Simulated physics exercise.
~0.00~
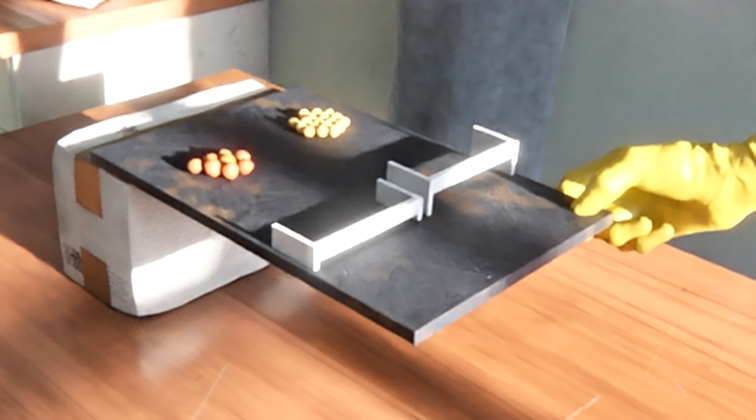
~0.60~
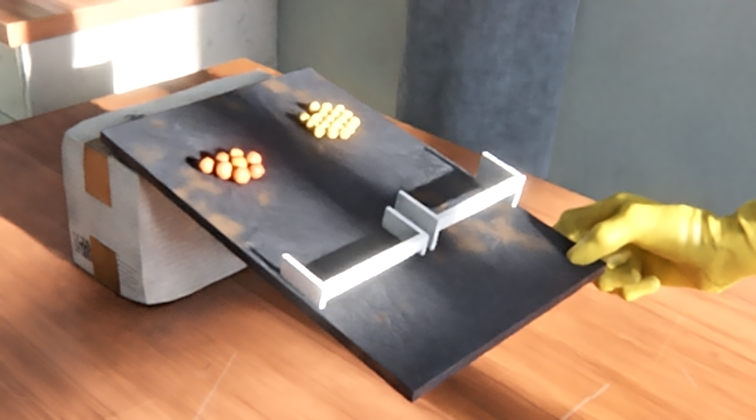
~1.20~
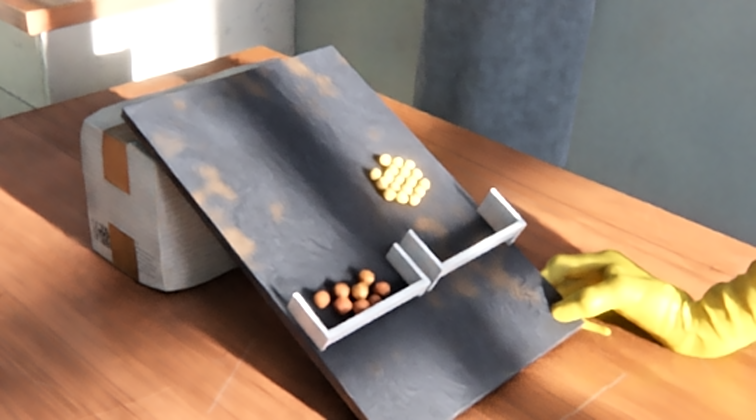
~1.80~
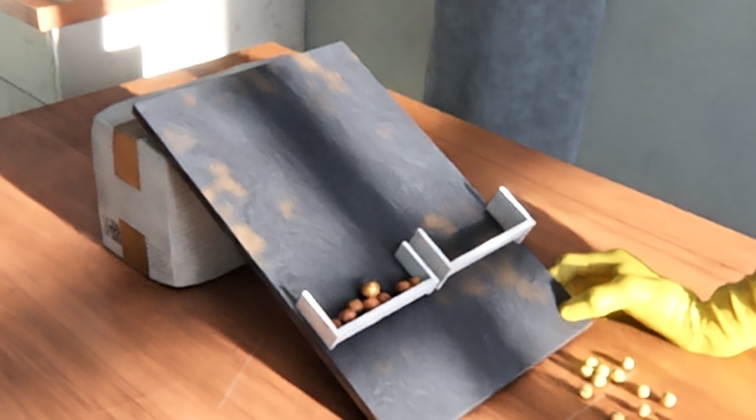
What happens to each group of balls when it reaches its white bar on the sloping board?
The orange-brown balls in front lodge against their bar and stay on the board. The yellow balls at the back pass beneath theirs and end up on the table.
